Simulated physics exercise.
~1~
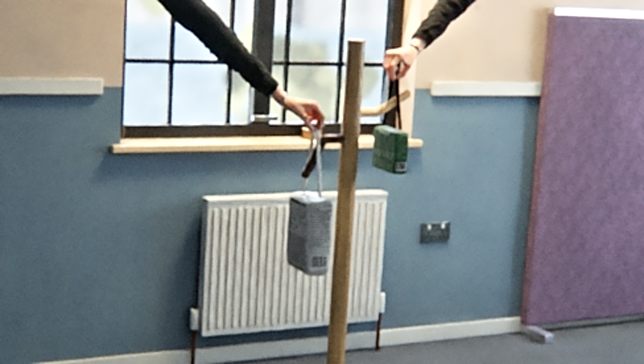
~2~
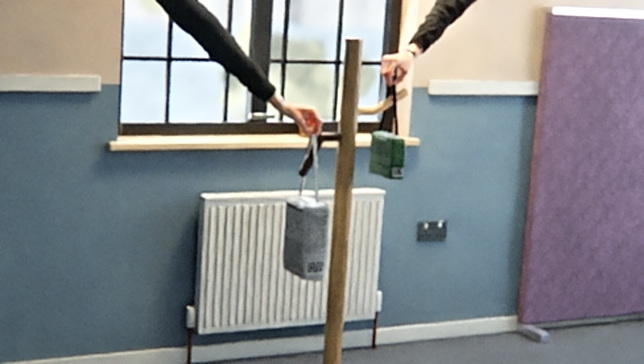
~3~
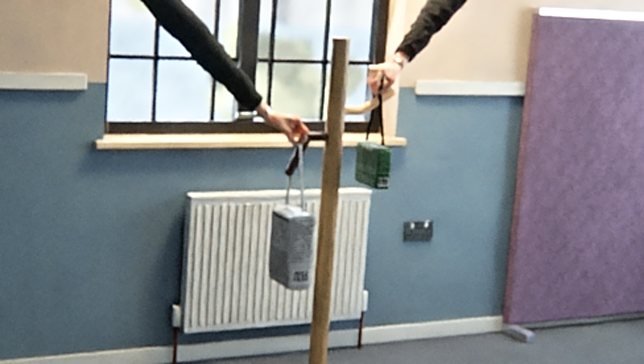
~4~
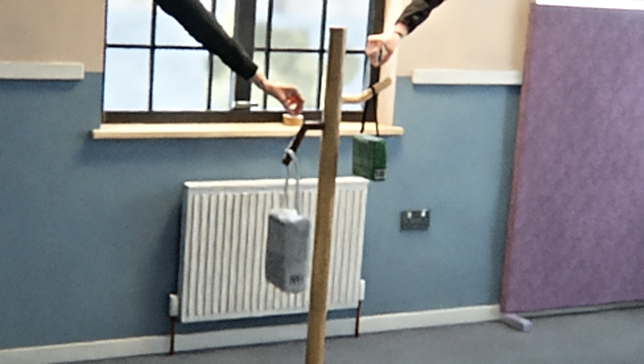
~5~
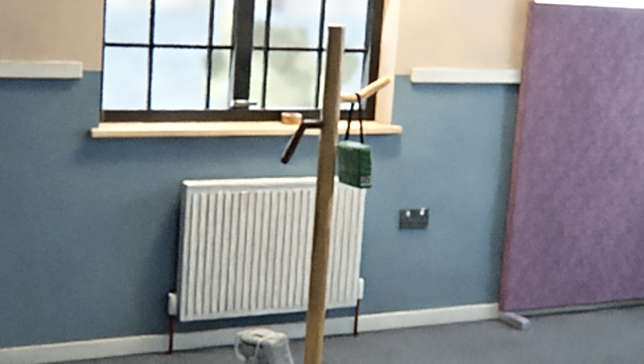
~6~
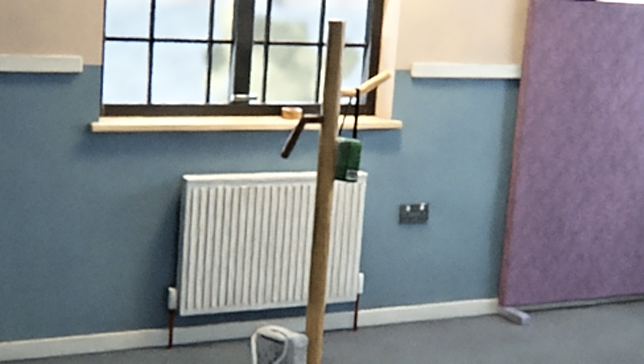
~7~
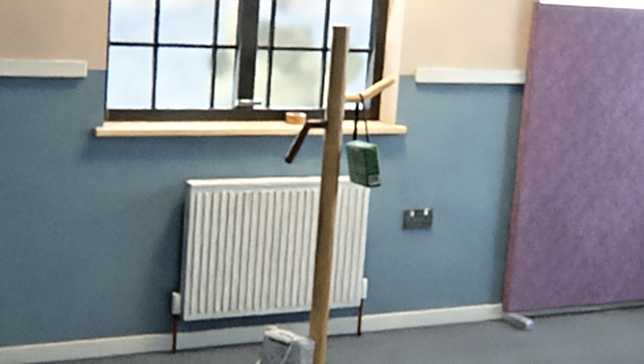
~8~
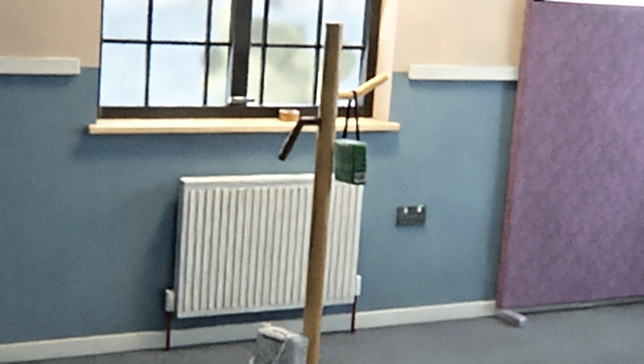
Two hands hanging a white sack and a green pouch on a wooden stand, the sack dropping to the floor, the pouch staying up.
